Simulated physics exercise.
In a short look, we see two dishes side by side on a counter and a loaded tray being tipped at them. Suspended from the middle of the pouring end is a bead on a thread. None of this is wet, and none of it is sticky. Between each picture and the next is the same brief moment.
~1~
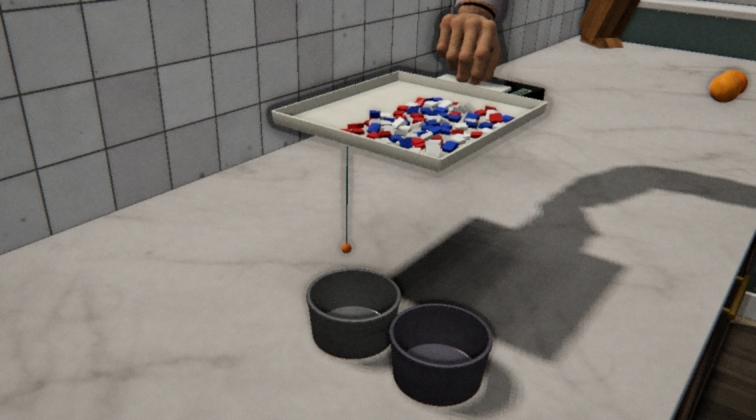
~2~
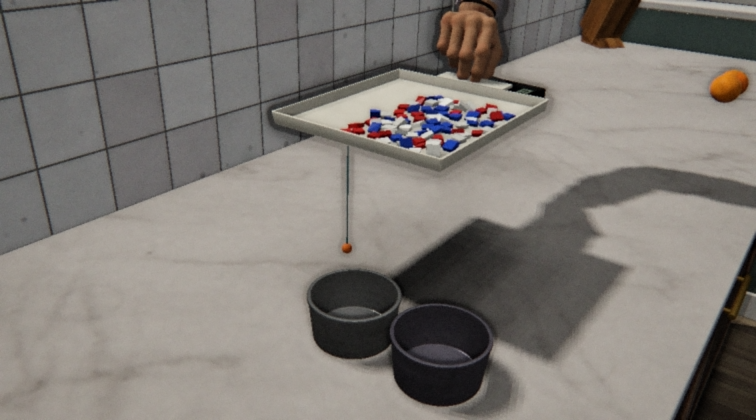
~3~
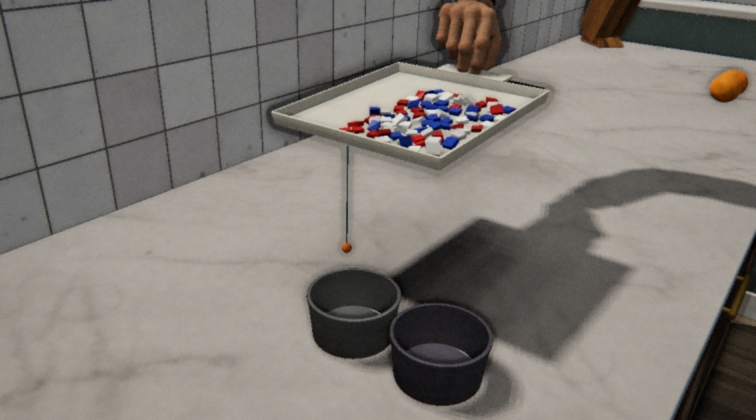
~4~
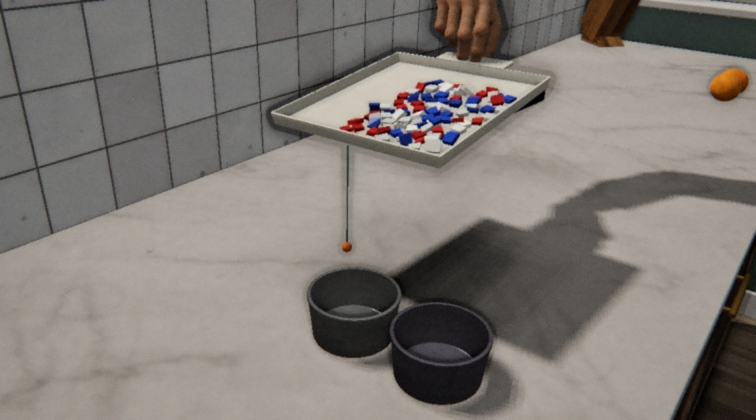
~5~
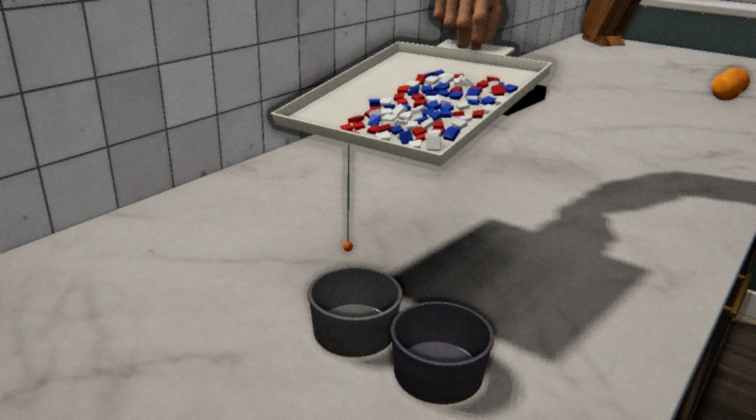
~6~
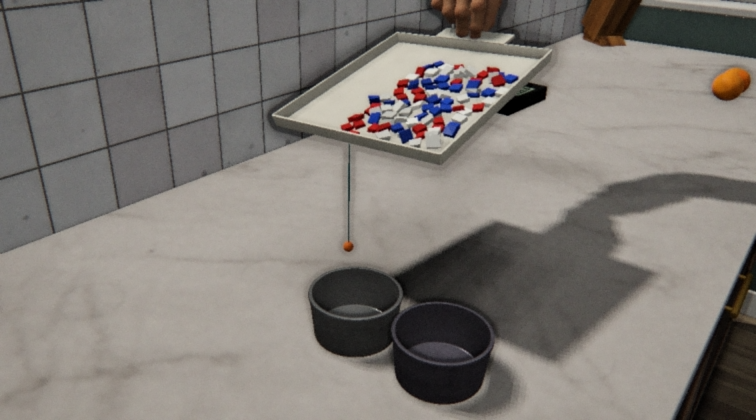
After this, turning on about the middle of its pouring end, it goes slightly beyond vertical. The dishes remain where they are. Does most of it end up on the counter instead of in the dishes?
Yes, most of it lands on the counter.
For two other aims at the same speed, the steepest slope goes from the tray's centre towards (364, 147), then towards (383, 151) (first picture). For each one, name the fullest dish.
First place: The dish to the left; second place: The dish to the left.
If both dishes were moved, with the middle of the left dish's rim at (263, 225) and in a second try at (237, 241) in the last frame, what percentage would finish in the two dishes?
First placement: 30 per cent; second placement: 60 per cent.
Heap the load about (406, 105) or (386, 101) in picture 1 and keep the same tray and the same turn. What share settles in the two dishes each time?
It's 20 percent the first time and 10 percent the second.
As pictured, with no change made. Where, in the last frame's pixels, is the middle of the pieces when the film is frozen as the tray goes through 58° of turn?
Its middle sits at about pixel (362, 115).
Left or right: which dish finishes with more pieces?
Answer: The one at left.
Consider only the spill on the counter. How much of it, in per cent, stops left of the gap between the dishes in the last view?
I make it about 100 percent or so.
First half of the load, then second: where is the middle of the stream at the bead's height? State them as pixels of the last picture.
Near (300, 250) to start, and near (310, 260) afterwards.
Just after the last frame, tray tipped steeply; almost all on the tray; just a few in the air.
A moment on, tray tipped right over; the larger part on the tray; about a tenth in the left dish; about a tenth outside both; just a few in the air.
Further on, tray tipped past a quarter turn; just a few in the right dish; roughly a quarter in the left dish; the larger part outside both.
When it is over, tray tipped past a quarter turn; just a few in the right dish; roughly a quarter in the left dish; the larger part outside both.
